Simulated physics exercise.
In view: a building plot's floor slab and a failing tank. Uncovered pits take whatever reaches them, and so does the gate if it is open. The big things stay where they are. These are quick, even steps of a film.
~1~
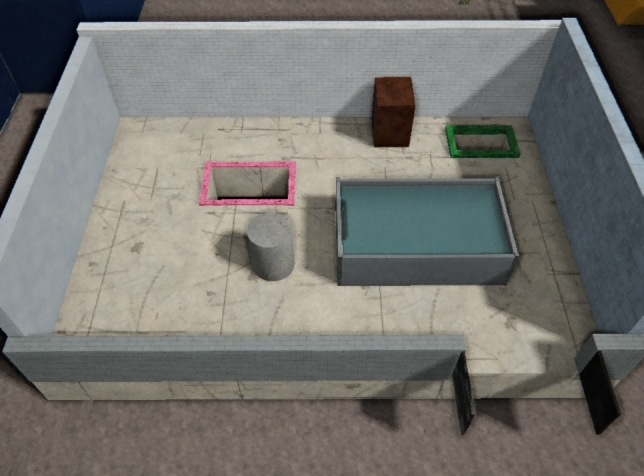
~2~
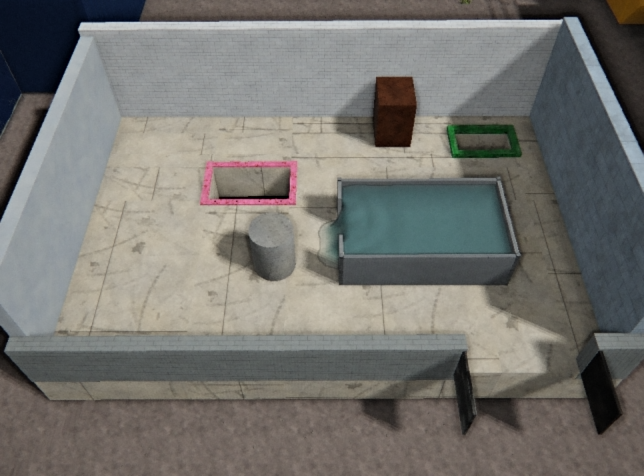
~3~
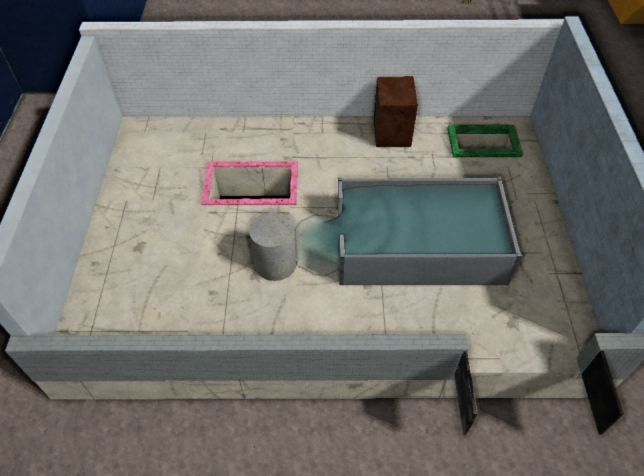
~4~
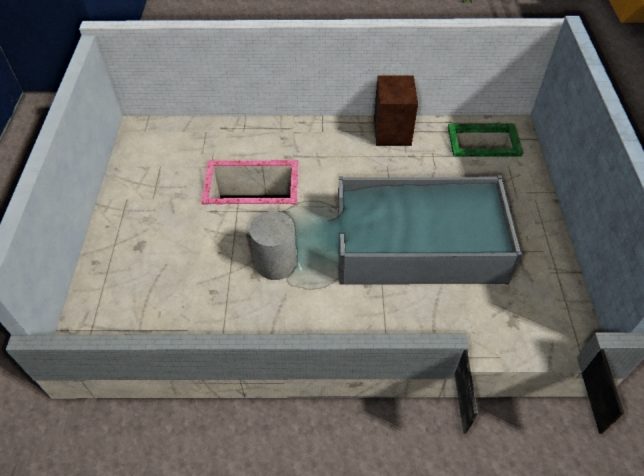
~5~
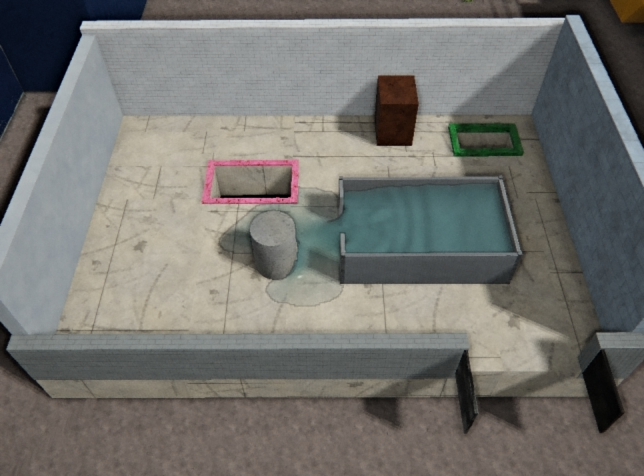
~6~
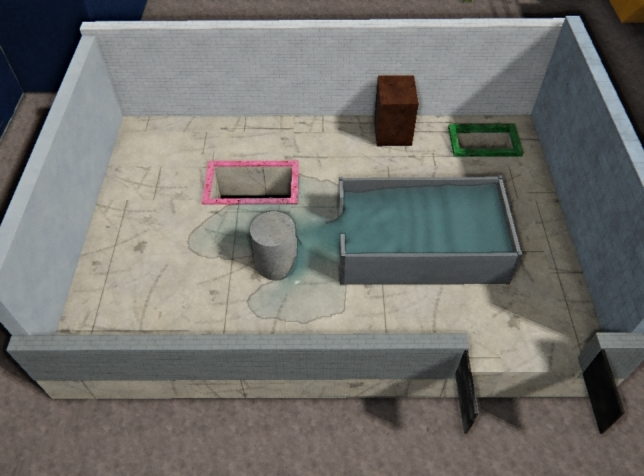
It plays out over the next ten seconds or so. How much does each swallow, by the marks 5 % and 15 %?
One by one: The gate takes less than 5 %; the green pit takes less than 5 %; the pink pit takes more than 15 %.
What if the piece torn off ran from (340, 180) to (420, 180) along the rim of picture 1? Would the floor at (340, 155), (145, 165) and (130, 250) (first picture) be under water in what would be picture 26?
In that order: Covered, wet, free of water.
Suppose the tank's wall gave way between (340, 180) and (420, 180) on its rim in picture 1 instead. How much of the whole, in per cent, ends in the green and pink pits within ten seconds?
Parts in a hundred: Green 6, pink 6.
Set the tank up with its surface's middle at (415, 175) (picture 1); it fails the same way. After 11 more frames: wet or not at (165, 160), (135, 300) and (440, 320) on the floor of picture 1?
In that order: Free of water, wet, not flooded.
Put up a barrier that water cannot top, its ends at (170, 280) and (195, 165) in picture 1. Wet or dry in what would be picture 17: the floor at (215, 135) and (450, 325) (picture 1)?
In that order: Wet, clear.
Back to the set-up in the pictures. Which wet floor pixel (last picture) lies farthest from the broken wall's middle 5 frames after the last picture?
Around (95, 212).
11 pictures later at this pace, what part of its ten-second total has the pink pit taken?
About 30 per cent.
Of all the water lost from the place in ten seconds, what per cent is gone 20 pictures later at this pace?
Near 50 in a hundred.
A moment on, water covers 25 % of the floor; the gate 0 %, the green pit 0 %, the pink pit 2 %.
Next, water covers 30 % of the floor; the gate 0 %, the green pit 0 %, the pink pit 7 %.
Then, water covers 50 % of the floor; the gate 0 %, the green pit 0 %, the pink pit 12 %.
Later, water covers 65 % of the floor; the gate 0 %, the green pit 0 %, the pink pit 17 %.
In the end, water covers 90 % of the floor; the gate 2 %, the green pit 0 %, the pink pit 22 %.
